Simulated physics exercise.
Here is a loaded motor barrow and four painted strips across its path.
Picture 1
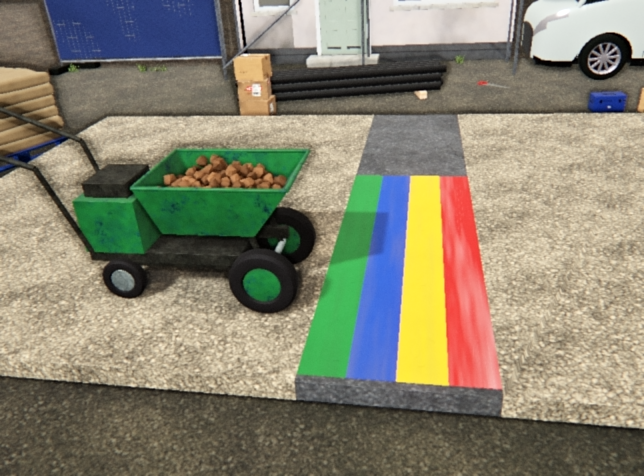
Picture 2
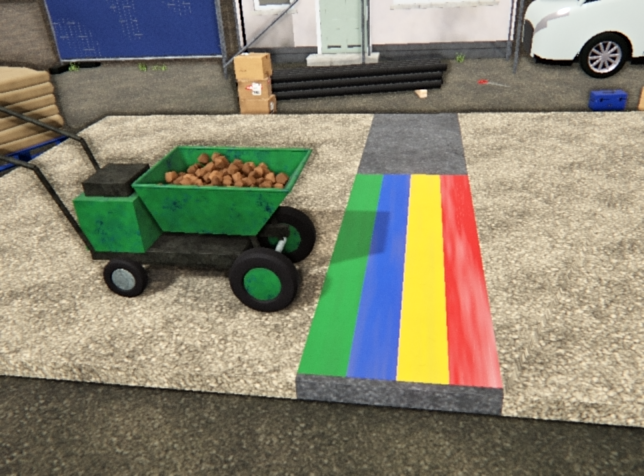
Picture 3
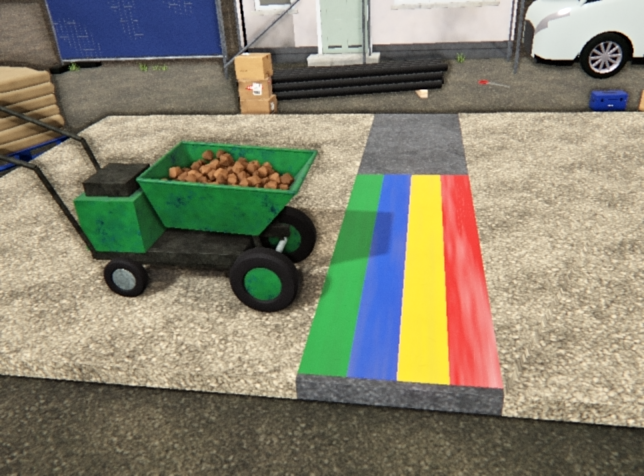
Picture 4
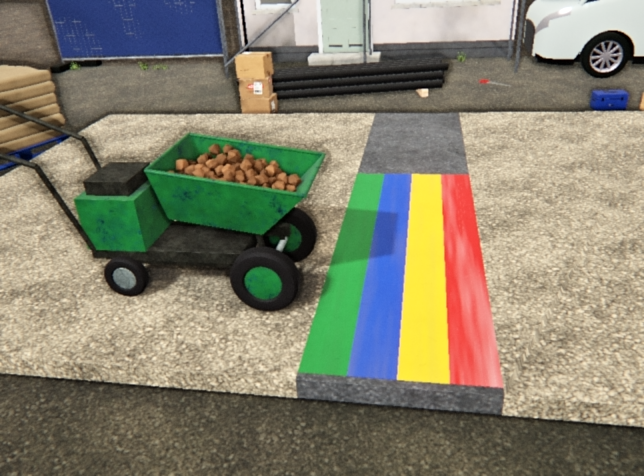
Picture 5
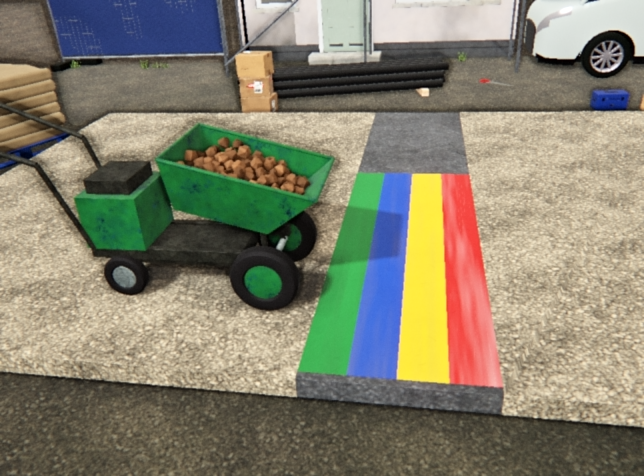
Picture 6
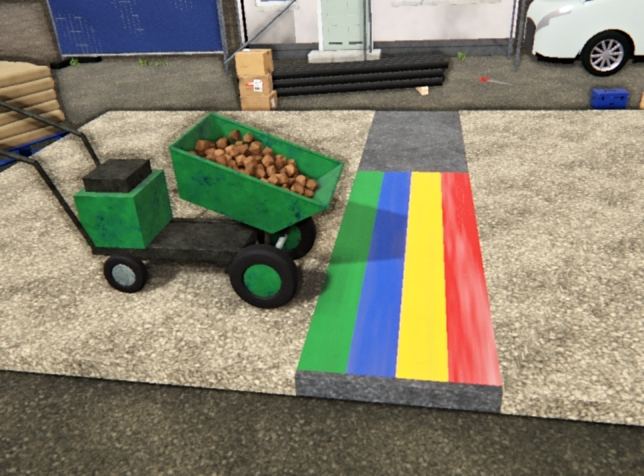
On a paved yard, a green motor barrow loaded with brown clods stood left of green, blue, yellow and red painted strips while its skip gradually tilted towards them, its back end rising.
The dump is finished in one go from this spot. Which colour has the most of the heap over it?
The heap favours the yellow strip.
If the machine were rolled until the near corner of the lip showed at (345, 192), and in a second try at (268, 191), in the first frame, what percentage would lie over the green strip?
First some 0, then 0 per cent.
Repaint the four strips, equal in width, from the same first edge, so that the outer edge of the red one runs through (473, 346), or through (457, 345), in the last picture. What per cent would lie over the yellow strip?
In turn 30 and 30 in a hundred.
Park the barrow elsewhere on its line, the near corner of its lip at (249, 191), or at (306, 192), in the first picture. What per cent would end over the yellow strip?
In turn 20 and 30 in a hundred.
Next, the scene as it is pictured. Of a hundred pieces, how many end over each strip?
In per cent, green strip 0, blue strip 20, yellow strip 35 and red strip 20.
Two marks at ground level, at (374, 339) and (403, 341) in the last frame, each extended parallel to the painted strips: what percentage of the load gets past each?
Roughly 80 per cent, and 60 per cent.
Soon after the last picture, skip tipped steeply; all in the skip.
A little later, skip tipped right over; about half in the skip; about a quarter over the blue strip; about a quarter over the yellow strip; a stray few over the red strip.
Later still, skip tipped right over; about a quarter in the skip; a stray few over the green strip; about a quarter over the blue strip; about a third over the yellow strip; about a quarter over the red strip; a small part off the paint.
At rest, skip tipped right over; about a quarter in the skip; a stray few over the green strip; about a quarter over the blue strip; about a third over the yellow strip; about a quarter over the red strip; a small part off the paint.
